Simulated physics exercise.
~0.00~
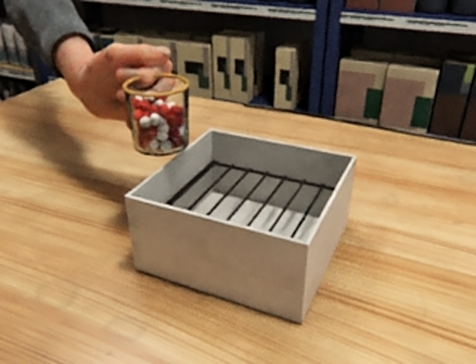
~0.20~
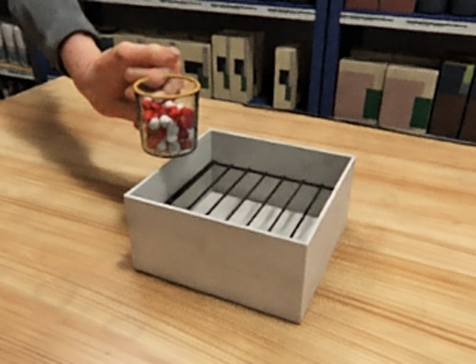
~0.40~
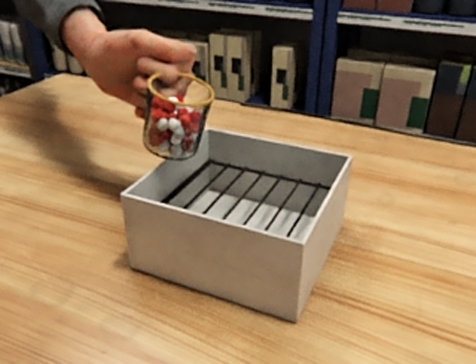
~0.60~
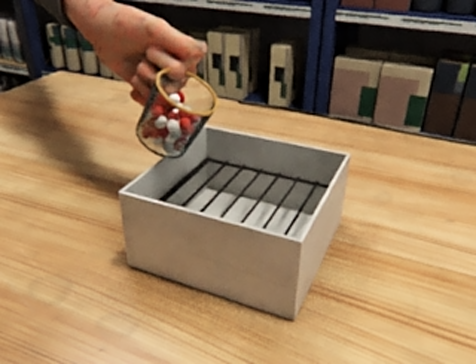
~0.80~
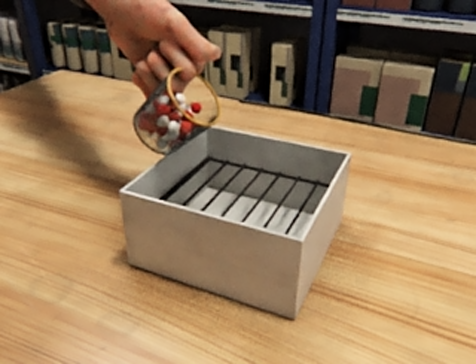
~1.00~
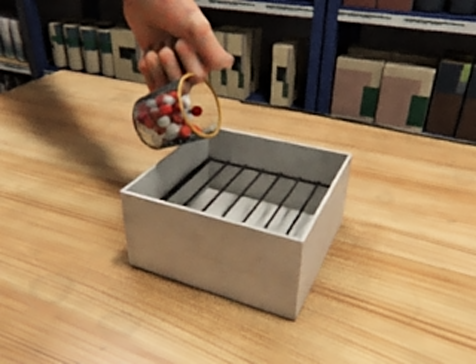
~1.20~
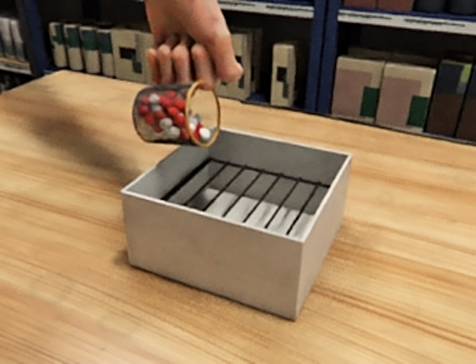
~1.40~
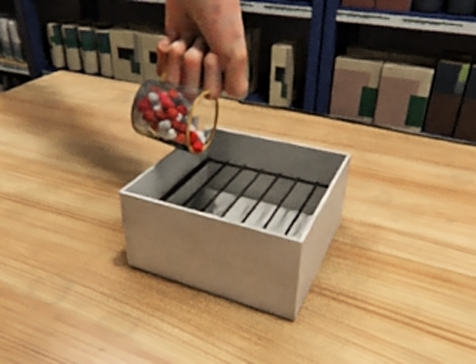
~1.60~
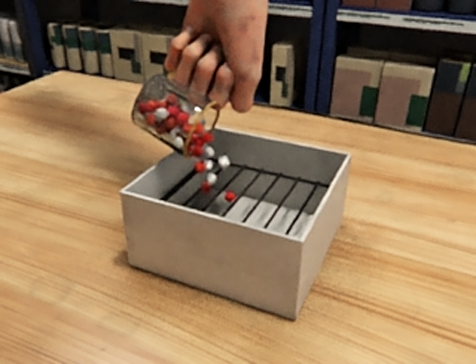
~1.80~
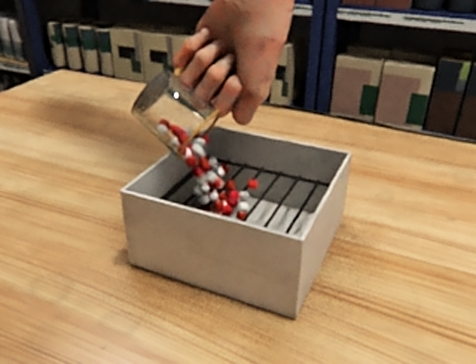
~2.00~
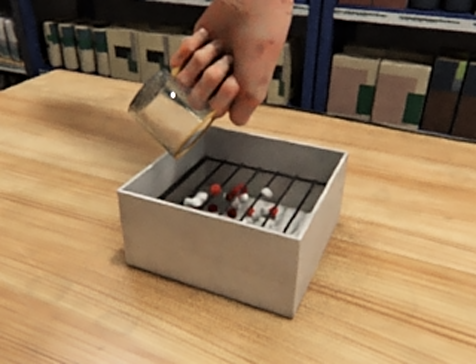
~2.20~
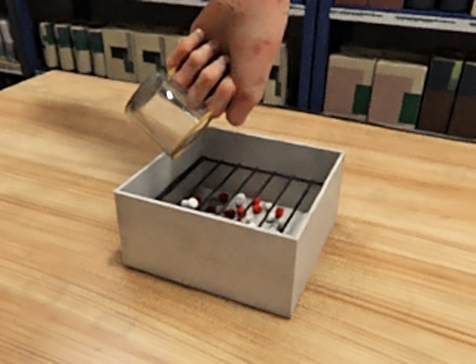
On a wooden table before shelves, a hand brings a glass cup of red and white pieces over a grey box with a wire rack and tips it until it empties; nearly all the pieces drop between the wires, with a few white ones left on the rack.
